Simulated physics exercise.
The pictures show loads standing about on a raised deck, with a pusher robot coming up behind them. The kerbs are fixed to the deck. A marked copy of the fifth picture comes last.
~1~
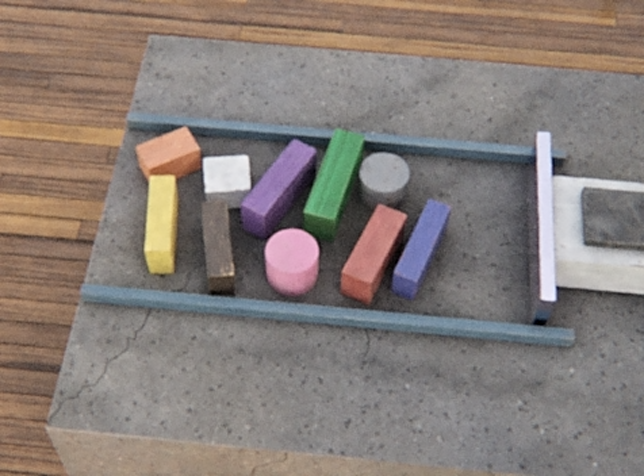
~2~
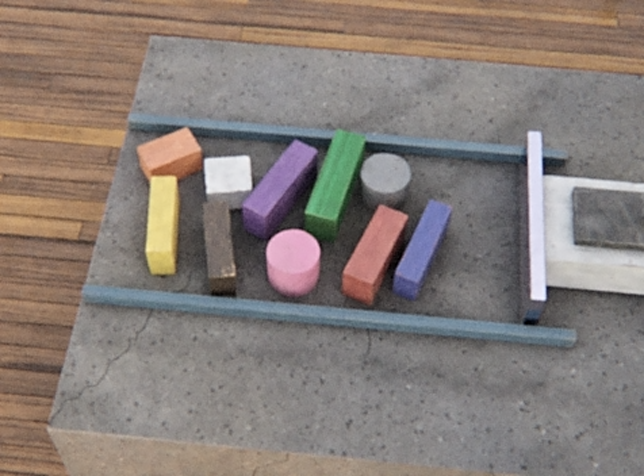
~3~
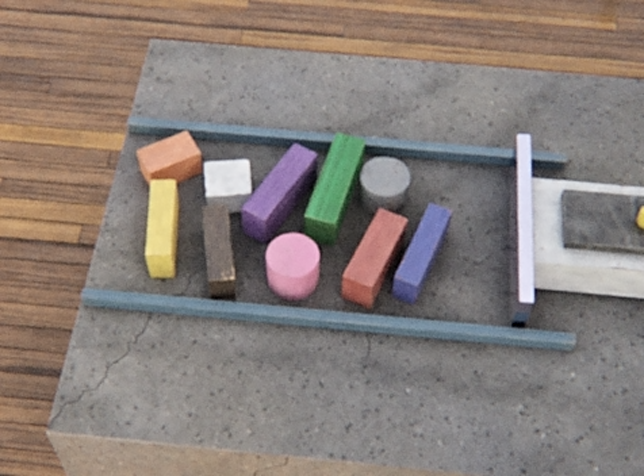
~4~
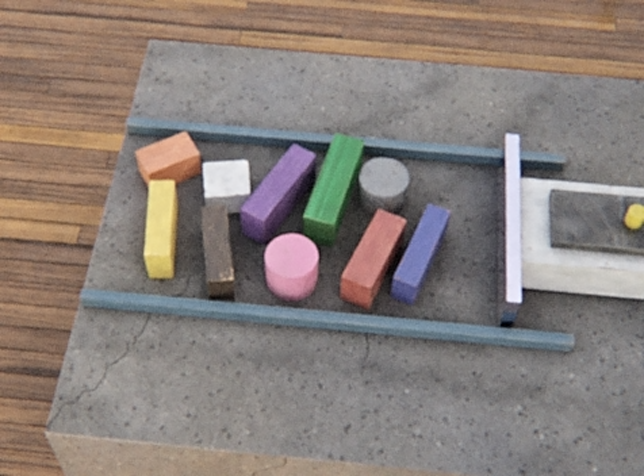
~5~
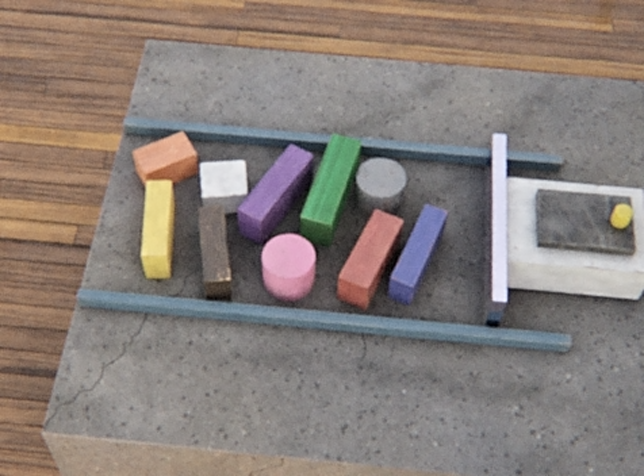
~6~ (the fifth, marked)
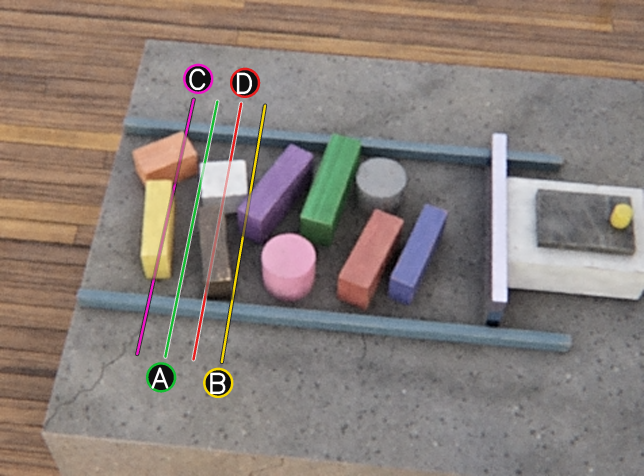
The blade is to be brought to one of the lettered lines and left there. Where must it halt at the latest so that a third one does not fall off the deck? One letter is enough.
As far as mark B.
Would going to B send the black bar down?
By then, no.
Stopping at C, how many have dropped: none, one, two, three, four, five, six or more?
Six or more.
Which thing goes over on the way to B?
It is the yellow bar.
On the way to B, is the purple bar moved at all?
Yes.
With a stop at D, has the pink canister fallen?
No.
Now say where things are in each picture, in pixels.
White crate (227, 183); red bar (374, 254); green stick (335, 185), in the first picture.
Robot (615, 218); yellow bar (163, 225), in the second picture.
Robot (603, 220); purple bar (280, 194), in the third picture.
Robot (591, 220); pink canister (292, 268), in the fourth picture.
Robot (578, 220); orange crate (166, 162); white crate (224, 188); red bar (371, 259), in the fifth picture.
On the marked copy, A at (194, 218); B at (245, 223); C at (168, 216); D at (219, 221).
Following B. Soon after the start, robot (485, 211); red bar (356, 258); blue bar (383, 252).
Later, robot (393, 203); orange crate (157, 154); yellow bar (150, 230).
In the end, robot (326, 197); yellow bar over the edge; orange crate (127, 141); one fallen.
As for the rest, A drops five; C drops seven; D drops four.
